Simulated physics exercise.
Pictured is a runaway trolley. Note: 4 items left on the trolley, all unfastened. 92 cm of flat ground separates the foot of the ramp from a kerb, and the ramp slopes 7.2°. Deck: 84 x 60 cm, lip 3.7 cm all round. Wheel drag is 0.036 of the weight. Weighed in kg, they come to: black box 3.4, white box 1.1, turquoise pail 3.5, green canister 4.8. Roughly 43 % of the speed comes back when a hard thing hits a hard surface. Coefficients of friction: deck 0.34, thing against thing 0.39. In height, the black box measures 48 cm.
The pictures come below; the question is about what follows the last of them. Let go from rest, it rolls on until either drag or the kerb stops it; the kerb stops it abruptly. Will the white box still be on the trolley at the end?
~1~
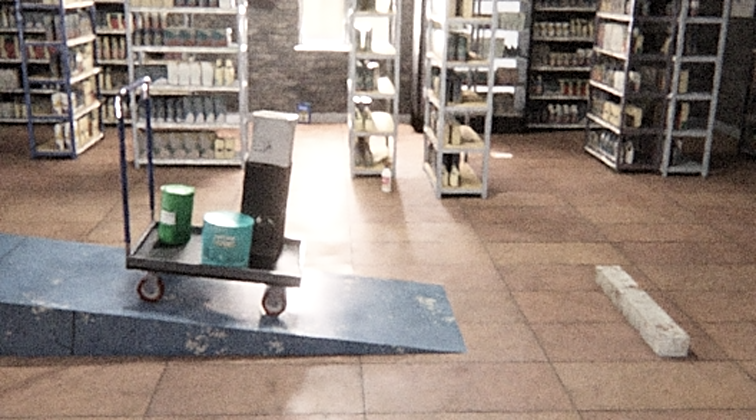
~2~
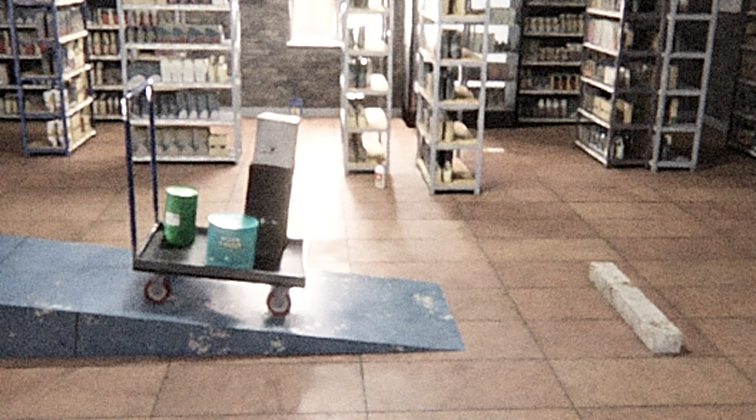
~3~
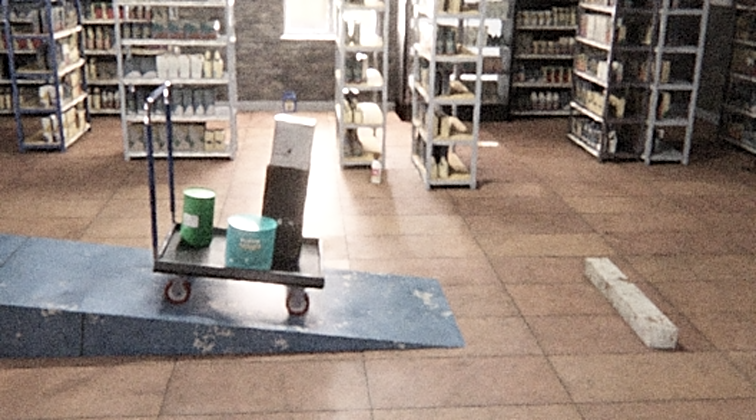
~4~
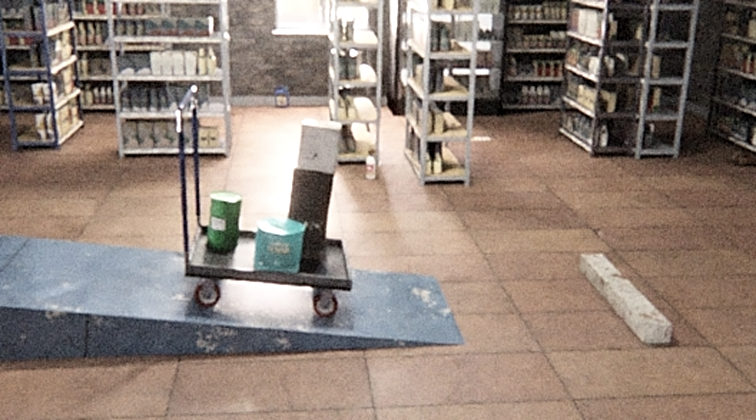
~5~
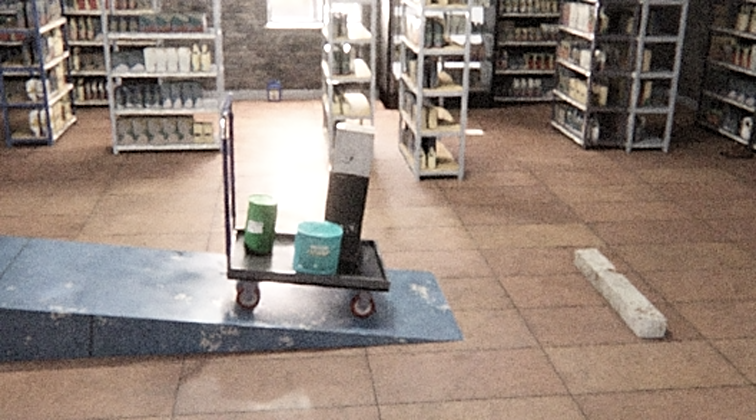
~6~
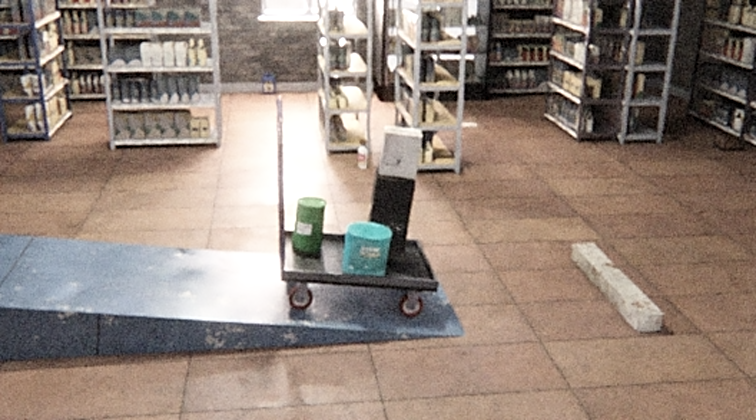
No. Ejected.
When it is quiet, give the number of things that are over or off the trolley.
That gives 1.
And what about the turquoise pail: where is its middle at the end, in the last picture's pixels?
Around (602, 253).
Then, 0.90 s past the last view, trolley at the kerb; white box shifted 6 cm near (589, 155); black box shifted 5 cm; green canister shifted 5 cm.
Then, 1.20 s past the last view, trolley at the kerb; white box now off the trolley; black box tipped 14° against what carries it; green canister shifted 23 cm.
Then, 1.90 s past the last view, trolley at the kerb; green canister shifted 23 cm; turquoise pail shifted 23 cm; black box tipped 7° against what carries it.
Finally, off the trolley, white box; not toppled but over 10 cm from the start, turquoise pail and green canister; black box still in place (within 10 cm). Final places as that camera would see them, white box near (629, 242).
